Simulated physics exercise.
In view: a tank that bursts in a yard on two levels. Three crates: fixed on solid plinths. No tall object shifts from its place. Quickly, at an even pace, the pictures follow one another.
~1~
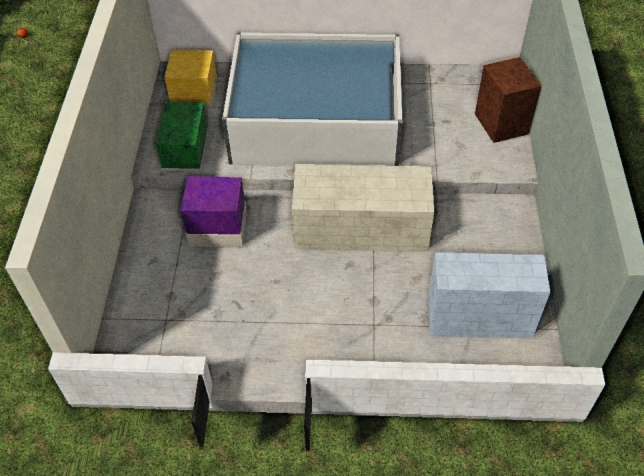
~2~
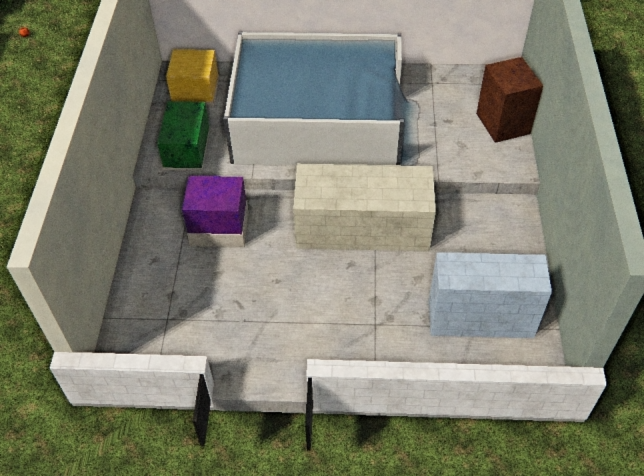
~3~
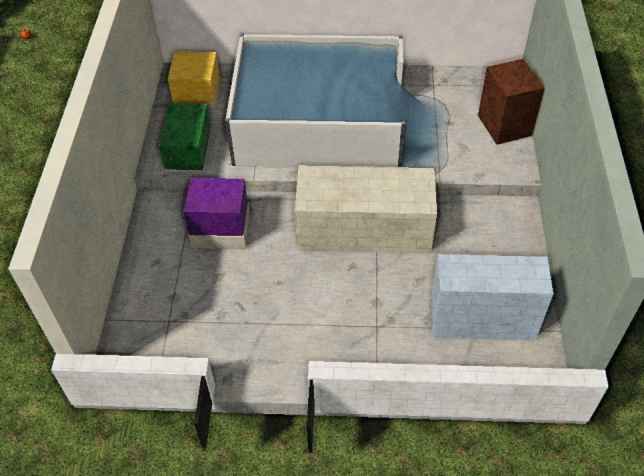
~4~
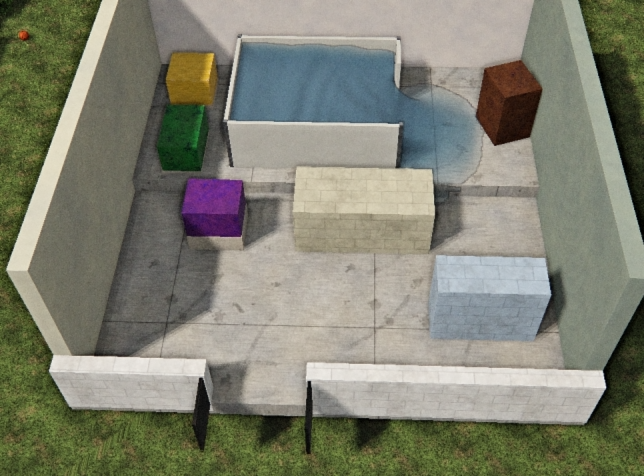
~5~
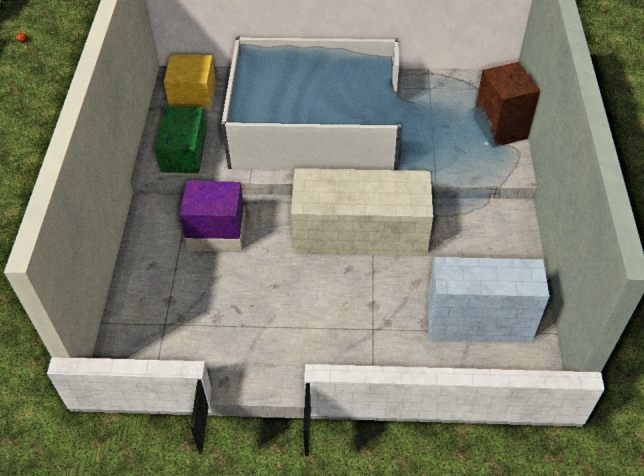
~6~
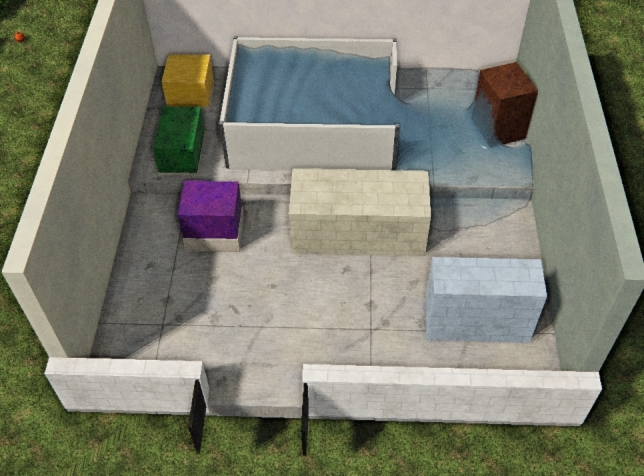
Water burst from the right side of a raised tank in a walled yard, spread across the upper level around the reddish-brown block, and ran over the step onto the lower paving.
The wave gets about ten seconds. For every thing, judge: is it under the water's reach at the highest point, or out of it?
My prediction: The purple crate will have no water on it, the yellow crate will have water on it, the green crate will have water on it.
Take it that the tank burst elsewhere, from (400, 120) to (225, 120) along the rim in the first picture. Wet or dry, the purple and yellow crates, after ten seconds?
Result: Purple crate reached, yellow crate not reached.
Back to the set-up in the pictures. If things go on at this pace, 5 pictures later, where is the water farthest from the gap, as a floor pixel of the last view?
Somewhere about (548, 318).
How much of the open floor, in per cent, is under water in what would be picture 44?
I make it 95 per cent.
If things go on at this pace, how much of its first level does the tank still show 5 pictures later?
Some 66 per cent.
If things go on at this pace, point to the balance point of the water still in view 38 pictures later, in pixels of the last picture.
About (336, 206) in the last view.
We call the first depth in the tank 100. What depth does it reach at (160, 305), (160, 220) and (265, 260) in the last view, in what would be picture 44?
About 20 per cent, then 18 per cent, then 6 per cent.
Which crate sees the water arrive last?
I say the crate marked green.
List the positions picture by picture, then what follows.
The first frame shows the tank at (315, 79) is whole and still.
In the second frame, the front is at (409, 102), out from the gap at (396, 121).
In the third frame, the front is at (434, 102), out from the gap at (398, 123).
In the fourth frame, water pours out at (396, 126) and has run to (474, 113).
In the fifth frame, the front is at (514, 158), out from the gap at (394, 128).
In the sixth frame, the front is at a hidden place, out from the gap at (392, 128).
A moment on, water covers 25 % of the floor; the purple crate not reached, the yellow crate not reached, the green crate not reached.
Next, water covers 35 % of the floor; the purple crate not reached, the yellow crate not reached, the green crate not reached.
Then, water covers 65 % of the floor; the purple crate water round its plinth, the yellow crate water round its plinth, the green crate not reached.
Later, water covers 95 % of the floor; the purple crate water round its plinth, the yellow crate water round its plinth, the green crate water round its plinth.
In the end, water covers 95 % of the floor; the purple crate stayed above the water, the yellow crate was topped, the green crate was topped.
